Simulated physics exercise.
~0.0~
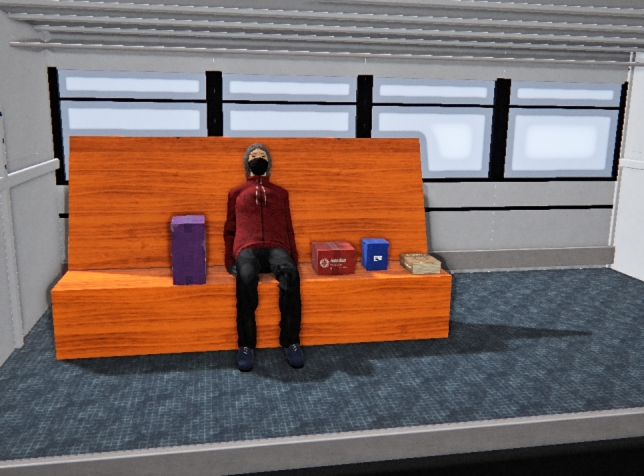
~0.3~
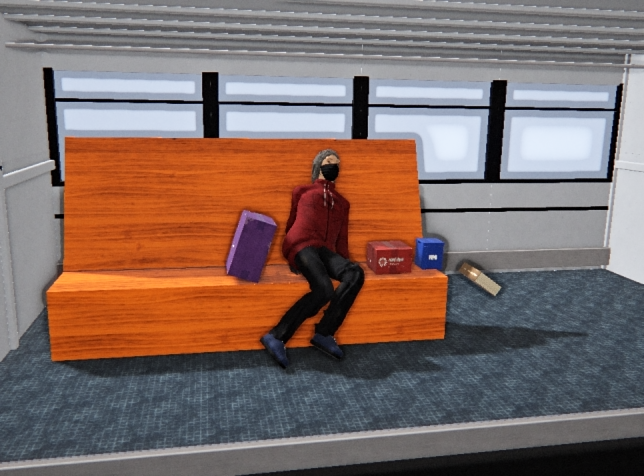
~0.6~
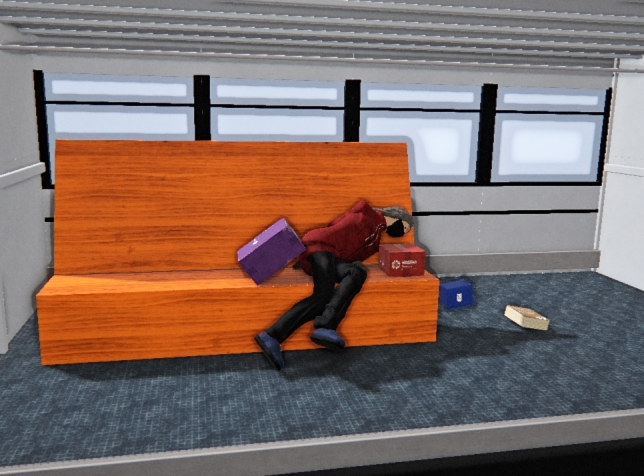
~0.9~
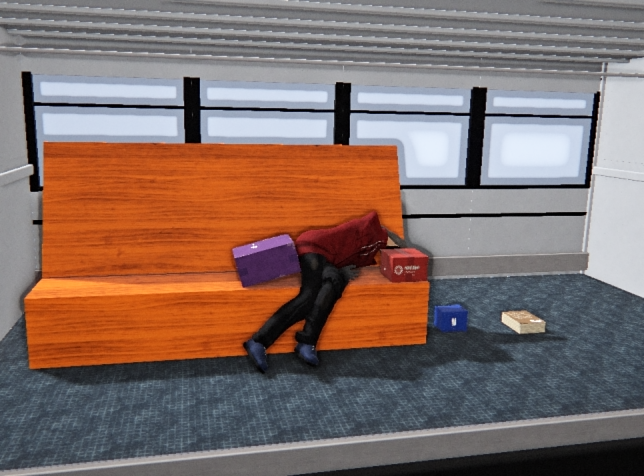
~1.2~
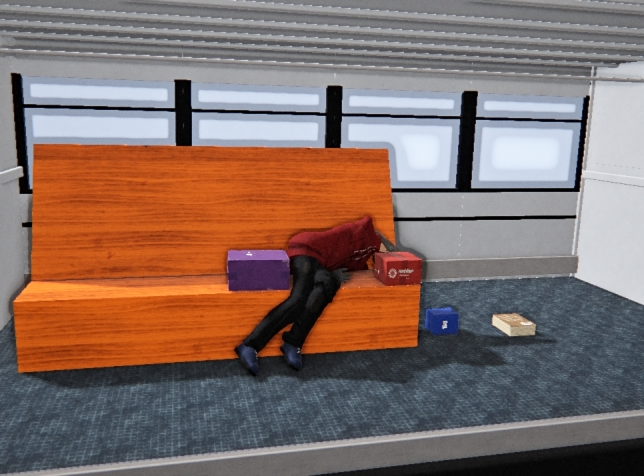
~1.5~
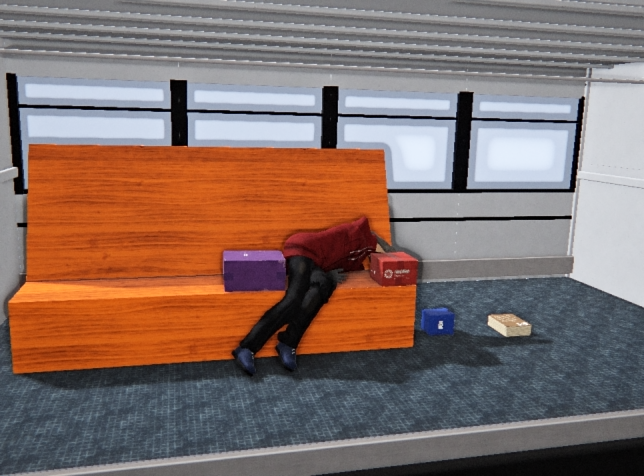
A masked person in a red jacket slid right along an orange bench and slumped over sideways beside a red box, while the purple box tipped onto its side and the blue and tan ones dropped off the right end onto the floor.
